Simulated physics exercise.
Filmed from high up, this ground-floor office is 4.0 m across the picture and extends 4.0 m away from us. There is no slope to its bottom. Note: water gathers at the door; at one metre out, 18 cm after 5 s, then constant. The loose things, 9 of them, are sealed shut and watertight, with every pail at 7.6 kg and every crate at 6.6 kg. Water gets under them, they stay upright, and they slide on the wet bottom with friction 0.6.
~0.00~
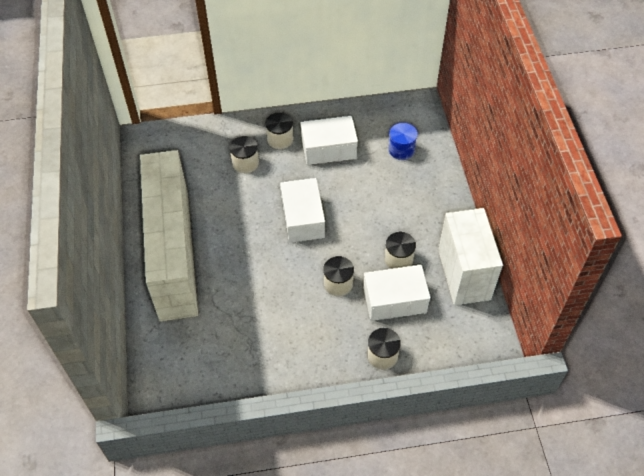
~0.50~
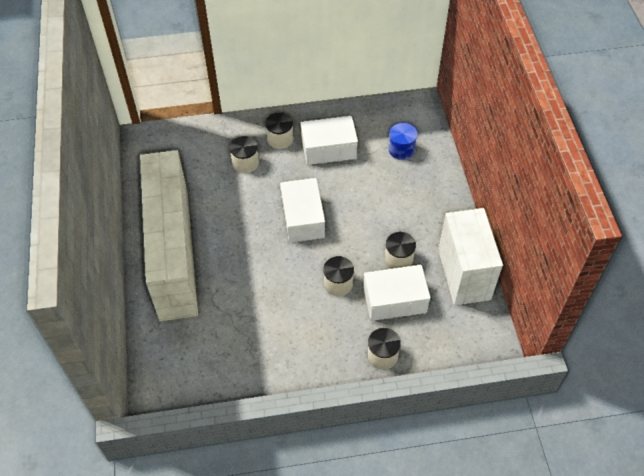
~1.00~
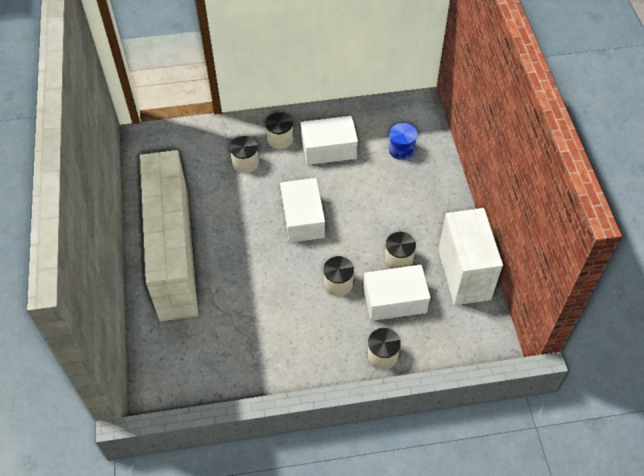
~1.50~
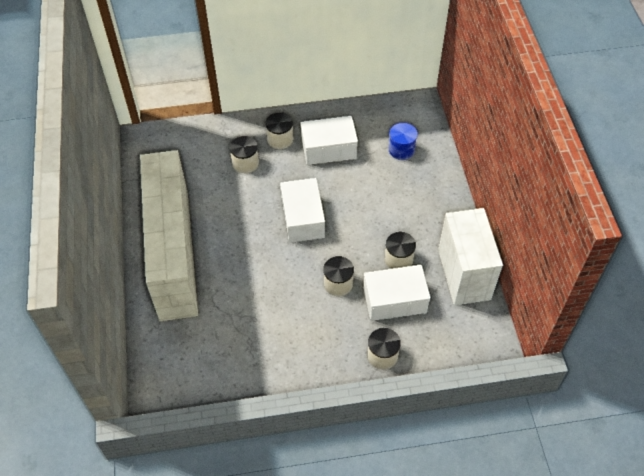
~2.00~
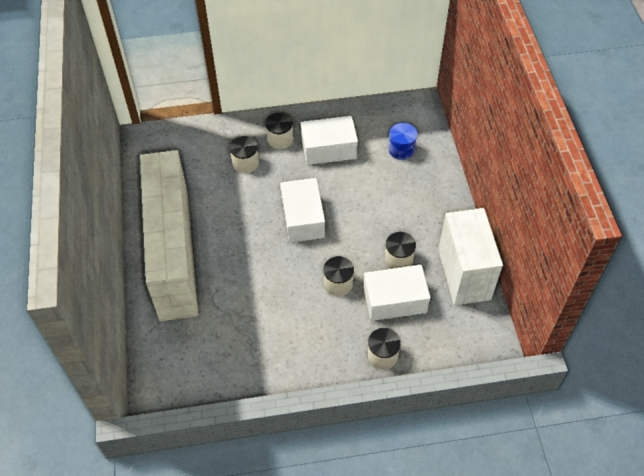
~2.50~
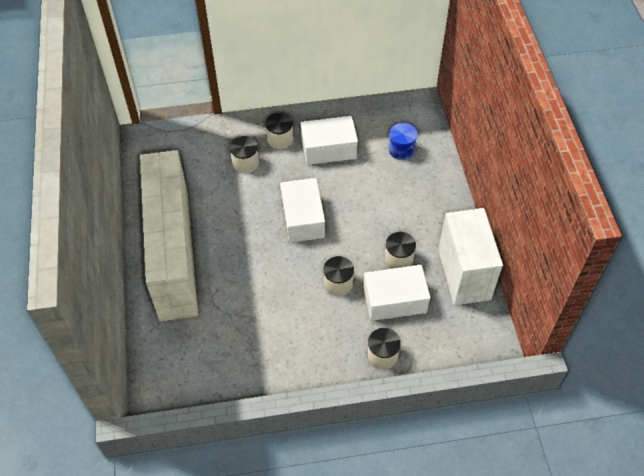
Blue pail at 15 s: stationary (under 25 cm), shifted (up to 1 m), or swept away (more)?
Watch - it'll stay nearly still.
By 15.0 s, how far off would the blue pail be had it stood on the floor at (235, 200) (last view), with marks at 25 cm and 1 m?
It creeps a little.
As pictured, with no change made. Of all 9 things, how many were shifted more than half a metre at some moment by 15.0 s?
That adds up to 2.
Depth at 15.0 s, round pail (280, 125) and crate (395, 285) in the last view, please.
Depth approx. 4 cm / 10 cm.
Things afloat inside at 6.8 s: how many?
Total: 0.
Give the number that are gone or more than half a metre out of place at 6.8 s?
It comes to 0.
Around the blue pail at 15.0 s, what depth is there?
Near 6 cm deep.
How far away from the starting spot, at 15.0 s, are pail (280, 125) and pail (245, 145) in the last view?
The first is 0 cm from its start, the second 30 cm.
After 3.5 s the blue pail is near (403, 134), 0.0 m from its start, aground; 0 afloat.
After 6.8 s the blue pail is near (403, 134), 0.0 m from its start, aground; 0 afloat.
After 11.0 s the blue pail is near (403, 134), 0.0 m from its start, aground; 1 afloat.
After 15.0 s the blue pail is near (403, 133), 0.0 m from its start, aground; 3 afloat.
